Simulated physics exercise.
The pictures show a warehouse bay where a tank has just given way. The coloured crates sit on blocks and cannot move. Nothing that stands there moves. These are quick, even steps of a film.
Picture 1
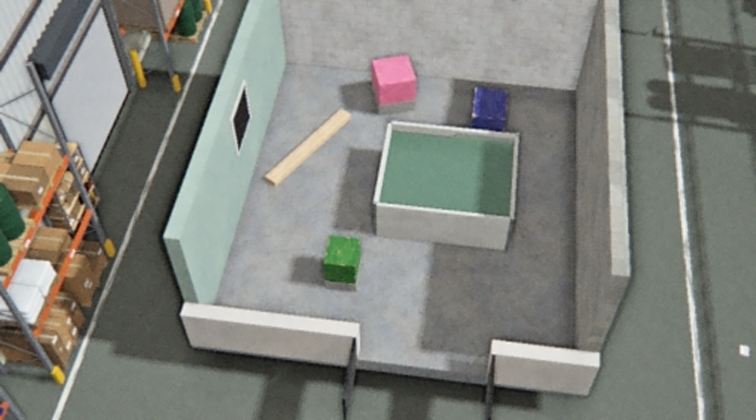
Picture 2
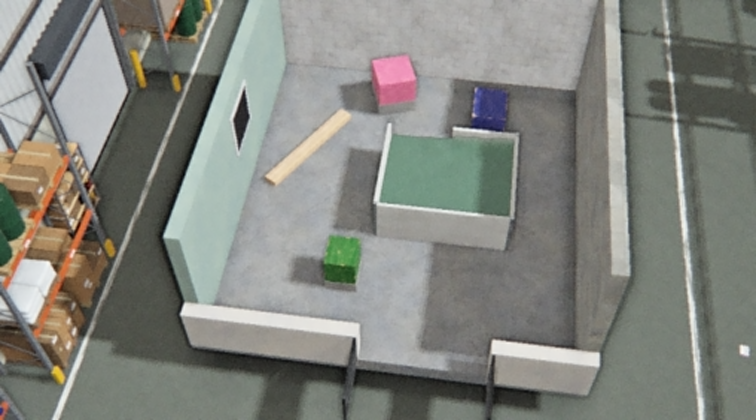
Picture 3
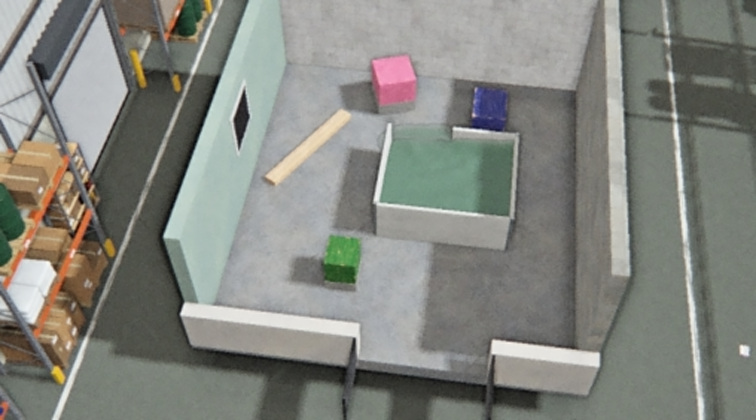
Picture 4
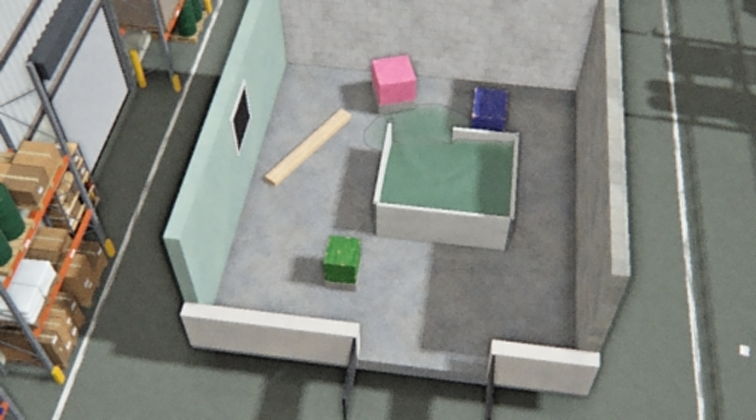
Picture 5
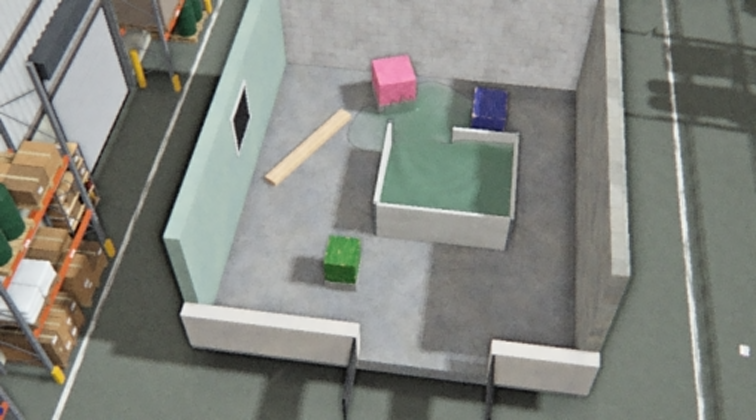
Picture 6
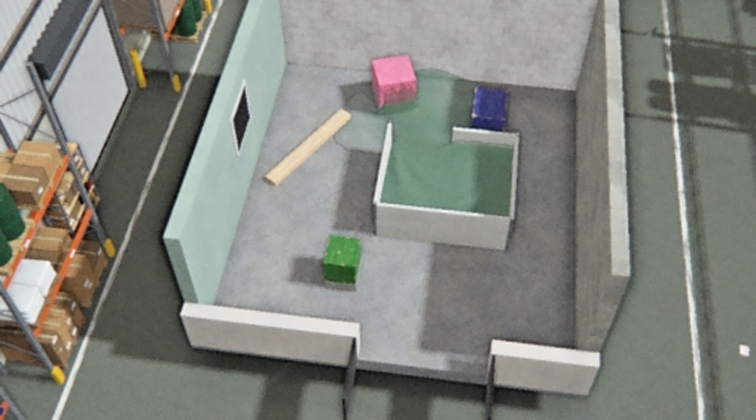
A warehouse bay with pale walls and a grey floor is seen from high above by a still camera. An open tank of green water stands right of centre, with a pink block and a dark blue block behind it, a green block in front, and a wooden plank to the left. Part of the tank's far wall gives way, and water pours out through the gap, spreading across the floor towards the pink block.
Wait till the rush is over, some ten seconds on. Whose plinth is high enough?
One by one: The blue crate is soaked; the pink crate is soaked; the green crate keeps dry.
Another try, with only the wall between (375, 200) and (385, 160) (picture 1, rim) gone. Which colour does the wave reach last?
Last comes the blue-painted one.
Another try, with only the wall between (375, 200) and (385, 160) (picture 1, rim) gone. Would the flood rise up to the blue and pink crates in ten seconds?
Then: Blue crate takes water, pink crate is safe.
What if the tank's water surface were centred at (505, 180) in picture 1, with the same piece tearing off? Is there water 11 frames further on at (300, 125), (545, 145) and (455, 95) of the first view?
One after the other: Wet, wet, wet.
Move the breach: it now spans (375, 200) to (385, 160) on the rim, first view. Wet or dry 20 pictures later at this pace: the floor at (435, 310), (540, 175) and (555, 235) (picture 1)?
In turn: Covered, not flooded, no water.
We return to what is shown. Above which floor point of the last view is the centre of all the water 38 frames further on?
Around (415, 177).
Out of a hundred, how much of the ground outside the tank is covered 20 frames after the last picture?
Near 60 in a hundred.
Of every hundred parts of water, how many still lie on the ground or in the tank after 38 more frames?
Some 100 per cent.
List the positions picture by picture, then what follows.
In the first picture, still water in the open tank at (448, 171).
In the second picture, water pours out on the open tank's far side and has run to a hidden place.
In the third picture, the front is at a hidden place, out from the gap on the open tank's far side.
In the fourth picture, water pours out on the open tank's far side and has run to (443, 108).
In the fifth picture, the front is at (438, 85), out from the gap on the open tank's far side.
In the sixth picture, water pours out on the open tank's far side and has run to (470, 82).
A moment on, water covers 25 % of the floor; the blue crate water round its plinth, the pink crate water round its plinth, the green crate not reached.
Next, water covers 40 % of the floor; the blue crate water round its plinth, the pink crate water round its plinth, the green crate not reached.
Then, water covers 60 % of the floor; the blue crate water round its plinth, the pink crate water round its plinth, the green crate water round its plinth.
Later, water covers 90 % of the floor; the blue crate water round its plinth, the pink crate water round its plinth, the green crate water round its plinth.
In the end, water covers 100 % of the floor; the blue crate was topped, the pink crate was topped, the green crate stayed above the water.
